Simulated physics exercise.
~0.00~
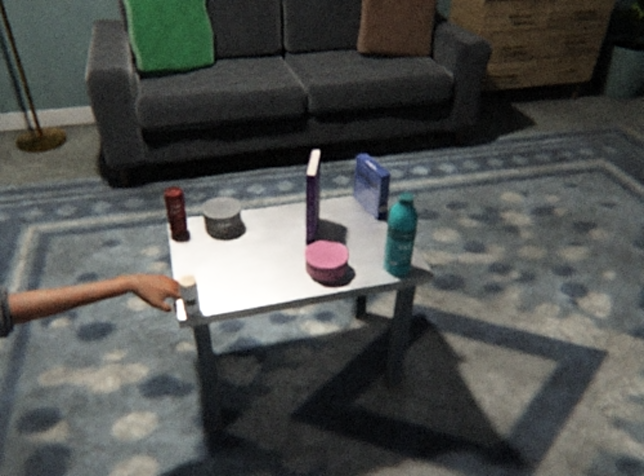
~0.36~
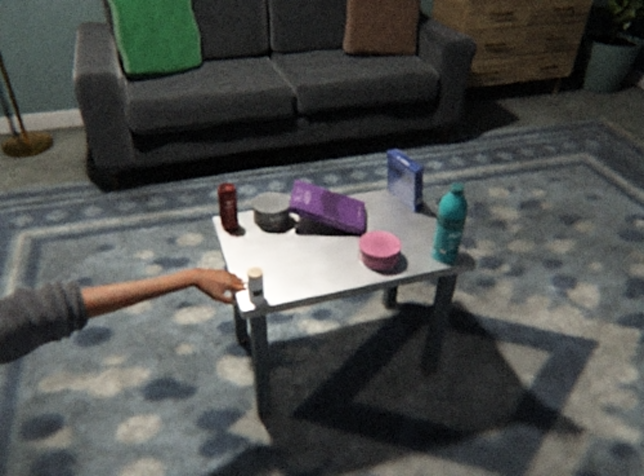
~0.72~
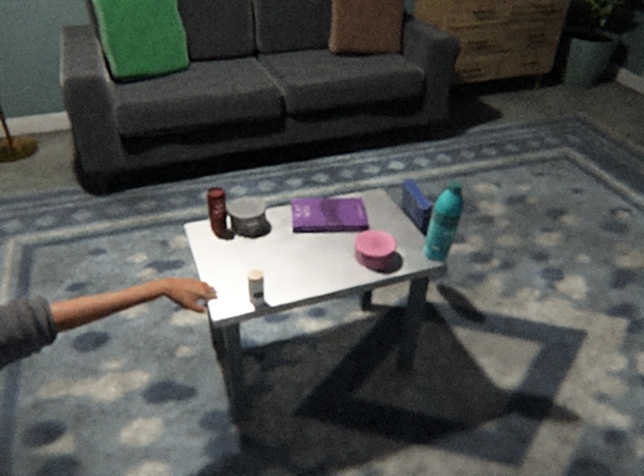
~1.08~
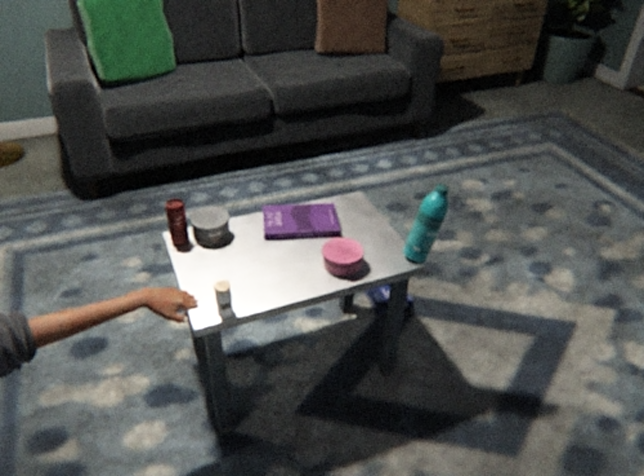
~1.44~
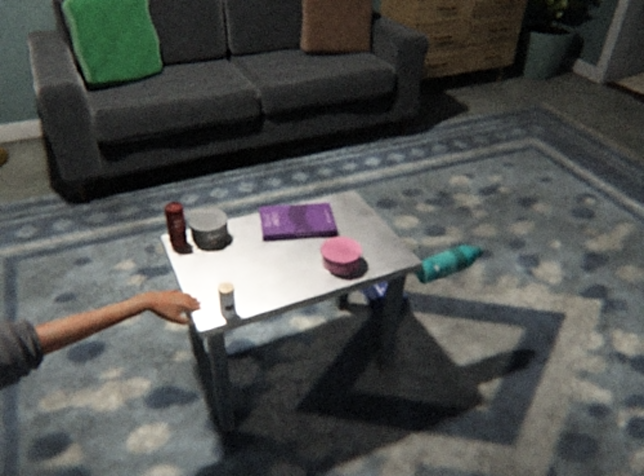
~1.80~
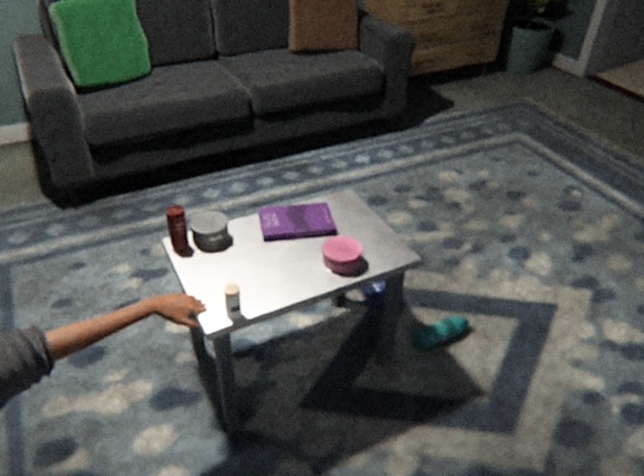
In a dim living room, a hand grips the near left corner of a small side table on a patterned rug, before a grey sofa. A purple book and a blue packet stand among a red can, grey tub, pink tub, white shaker and turquoise bottle. The table moves right, and the book topples while the packet leans. As the table moves back left, the book lies flat and the packet tumbles off the far right side. The turquoise bottle tips after it and drops to the rug. The can, shaker and both tubs remain upright on the table.
